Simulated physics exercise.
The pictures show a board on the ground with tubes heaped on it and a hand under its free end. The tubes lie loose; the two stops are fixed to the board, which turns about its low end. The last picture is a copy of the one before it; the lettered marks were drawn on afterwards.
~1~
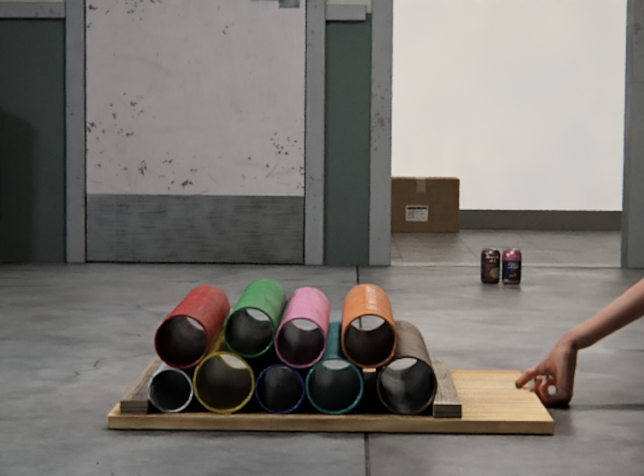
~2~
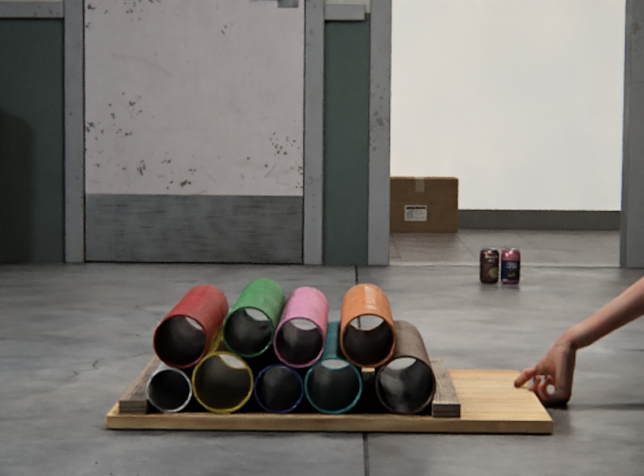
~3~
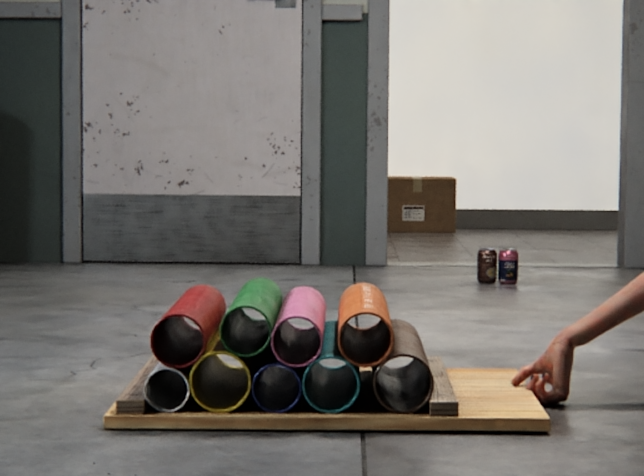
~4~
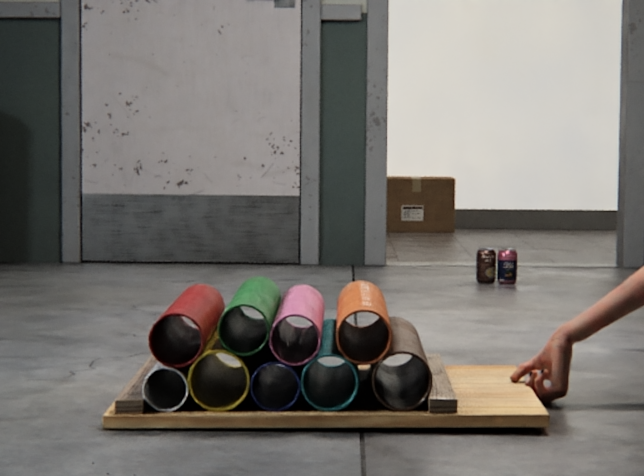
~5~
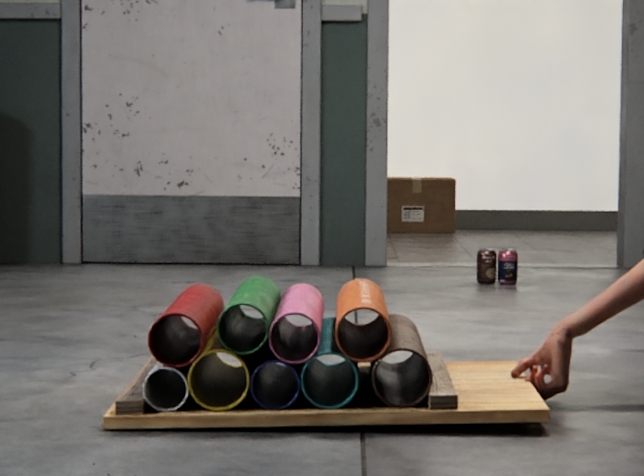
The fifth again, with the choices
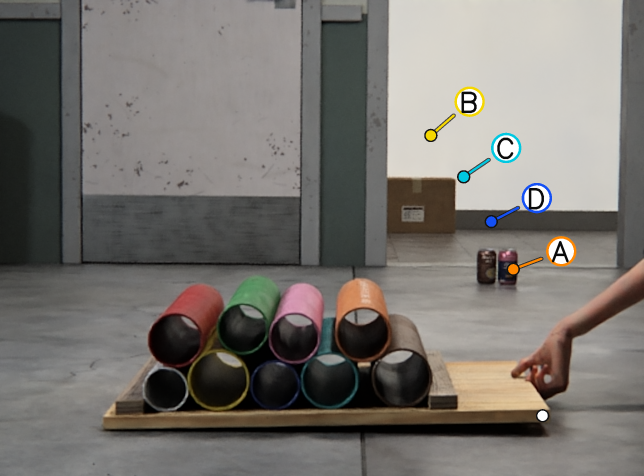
The video shows colored tubes stacked in two rows on a wooden board on a gray floor, with a hand at its right end. The hand stays nearly still, then raises that end very slightly, the tubes remaining stacked.
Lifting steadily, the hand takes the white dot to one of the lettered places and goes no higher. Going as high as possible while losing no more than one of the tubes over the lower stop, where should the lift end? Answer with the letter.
No higher than A.
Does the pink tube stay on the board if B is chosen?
The pink tube: No.
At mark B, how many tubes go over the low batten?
The count is four.
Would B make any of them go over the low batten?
Yes, at B.
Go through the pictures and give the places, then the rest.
In the first picture, orange tube (370, 341); red tube (182, 341); green tube (249, 332).
In the second picture, green tube (248, 332); board (330, 390).
In the third picture, board (328, 389); brown tube (404, 384); orange tube (366, 339); pink tube (297, 341).
In the fourth picture, board (327, 387); white tube (166, 389); yellow tube (219, 381).
In the fifth picture, board (328, 386); white tube (166, 389); yellow tube (219, 380).
On the marked copy, A at (513, 269); B at (431, 135); C at (464, 177); D at (491, 222); the white dot at (542, 416).
Taking A. A third of the way, board at 15°.
Two thirds of the way, board at 21°.
When it is over, board at 21°, one over the low batten (red).
As for the rest, B four over the low batten (pink, orange, red, green); C four over the low batten (pink, orange, red, green); D four over the low batten (pink, orange, red, green).
